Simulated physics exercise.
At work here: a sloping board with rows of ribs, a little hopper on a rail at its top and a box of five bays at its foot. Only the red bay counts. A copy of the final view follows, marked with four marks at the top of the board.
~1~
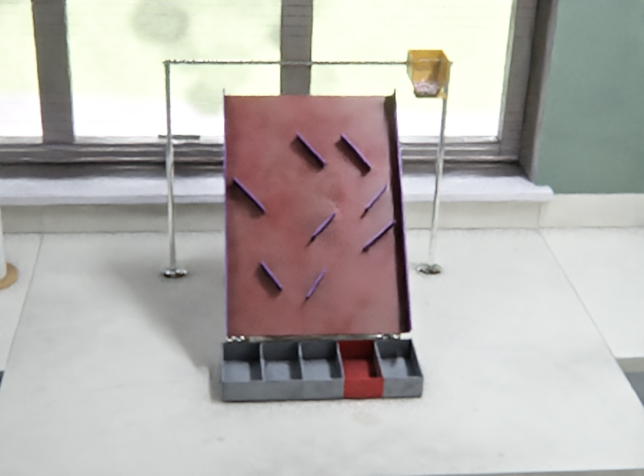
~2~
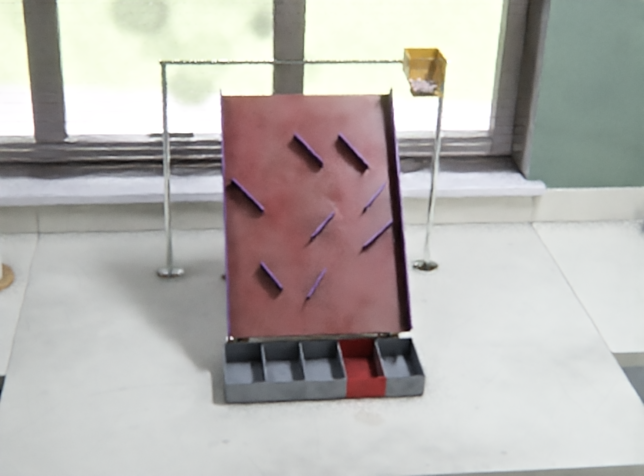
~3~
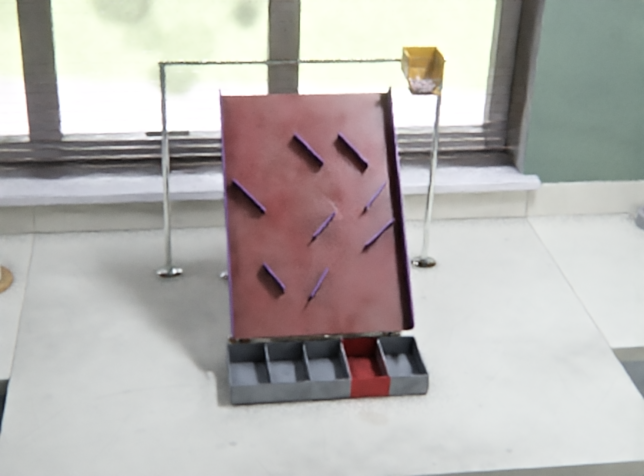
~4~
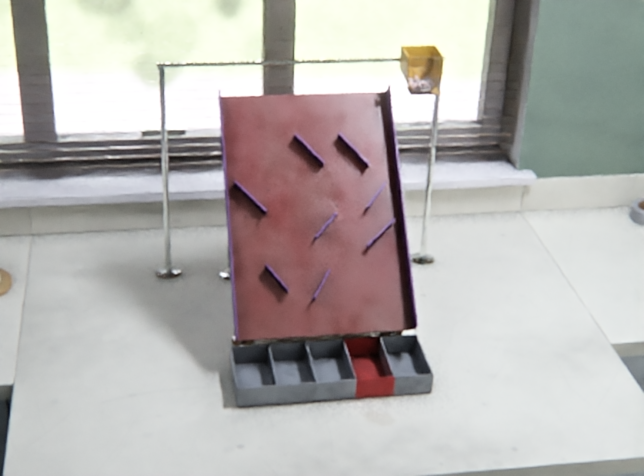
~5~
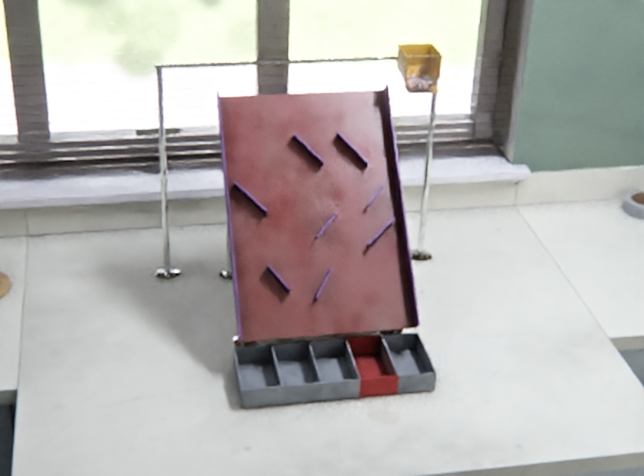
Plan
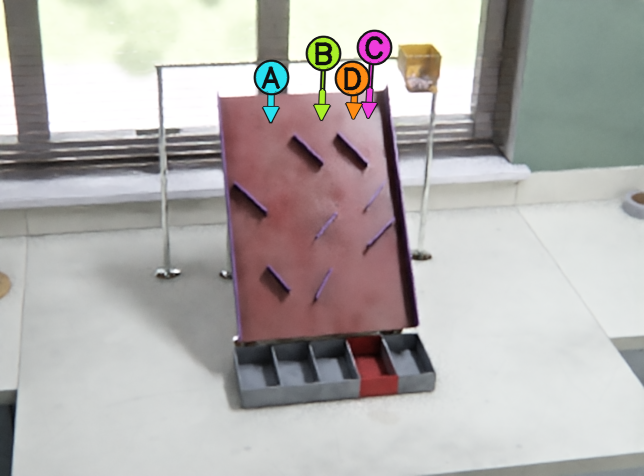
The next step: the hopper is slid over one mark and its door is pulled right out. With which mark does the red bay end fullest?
Mark B.
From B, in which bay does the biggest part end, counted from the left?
The fourth from the left.
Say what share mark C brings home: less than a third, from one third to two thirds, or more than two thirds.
Mark C gives less than a third.
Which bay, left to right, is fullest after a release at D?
The third.
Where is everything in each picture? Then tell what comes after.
The first frame shows hopper (426, 87), sugar pearls, door shut.
The second frame shows ribs (295, 133) to (324, 163), (340, 133) to (369, 165), (232, 178) to (264, 209).
The third frame shows ribs (367, 206) to (386, 182), (314, 236) to (335, 212), (366, 245) to (394, 219).
The fourth frame shows ribs (267, 264) to (288, 290), (315, 298) to (331, 269).
The fifth frame shows red bay (379, 385), number 4 of 5 from the left.
On the marked copy, mark A meets the board at (270, 116); mark B meets the board at (321, 114); mark C meets the board at (368, 112); mark D meets the board at (353, 113).
If A is chosen, just a few in the red bay, the larger part in other bays, about a tenth outside the box.
If B is chosen, roughly half in the red bay, roughly a third in other bays, about a tenth outside the box.
If C is chosen, about a tenth in the red bay, the larger part in other bays, about a tenth outside the box.
If D is chosen, just a few in the red bay, the larger part in other bays, about a tenth outside the box.
